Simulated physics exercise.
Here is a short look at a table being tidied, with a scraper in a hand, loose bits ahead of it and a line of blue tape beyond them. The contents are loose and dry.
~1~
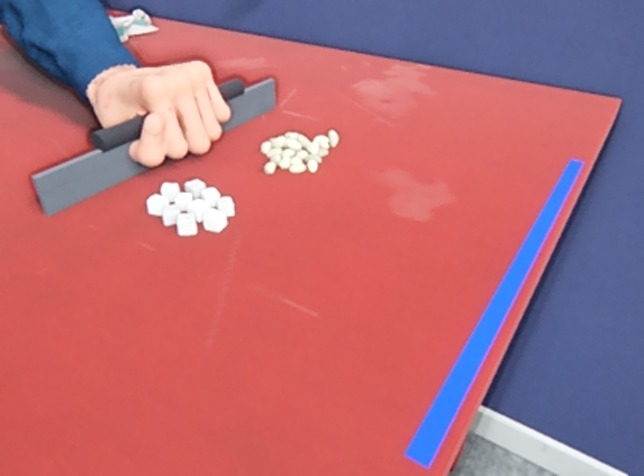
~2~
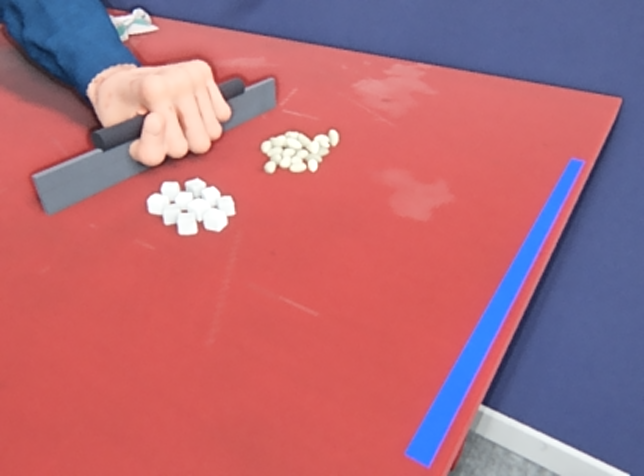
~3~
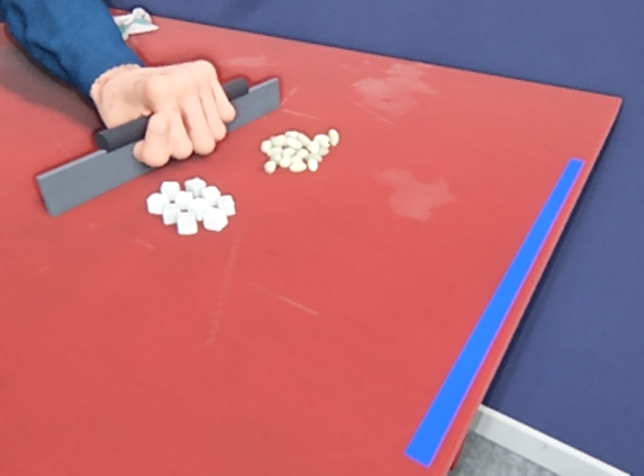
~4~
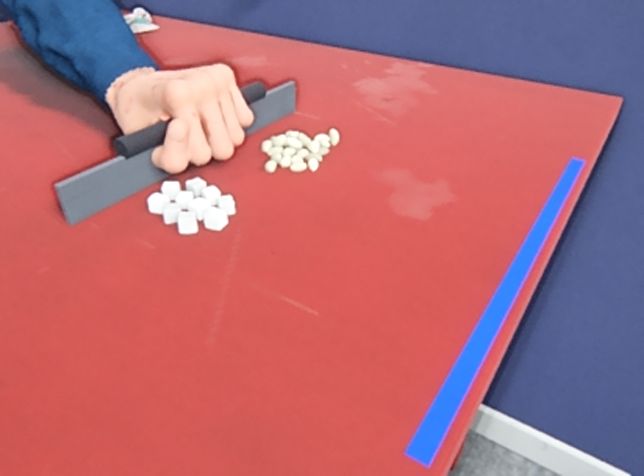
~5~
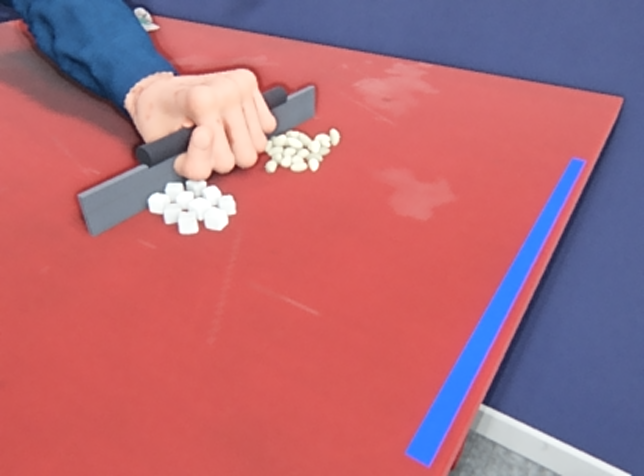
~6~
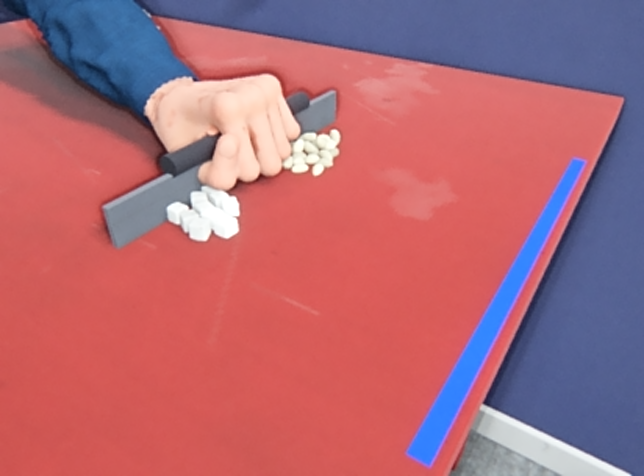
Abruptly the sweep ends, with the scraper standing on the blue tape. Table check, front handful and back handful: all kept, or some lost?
Front handful some lost, back handful some lost.
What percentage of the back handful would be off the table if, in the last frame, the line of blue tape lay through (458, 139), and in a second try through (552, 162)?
About 0 per cent, then 50 per cent.
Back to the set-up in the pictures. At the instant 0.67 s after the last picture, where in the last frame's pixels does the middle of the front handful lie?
It should be centred around (331, 273).
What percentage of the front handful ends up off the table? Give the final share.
About 100 %.
Then, 0.67 s later than the last frame, scraper still moving, near (379, 175); front handful all on the table, its front near (374, 265); back handful all on the table, its front near (445, 202).
Then, 1.35 s later than the last frame, scraper stopped at the blue tape; front handful roughly two thirds over the edge; back handful the larger part over the edge.
Then, 1.63 s later than the last frame, scraper stopped at the blue tape; front handful every one over the edge; back handful every one over the edge.
When it is over, scraper stopped at the blue tape; front handful every one over the edge; back handful every one over the edge.
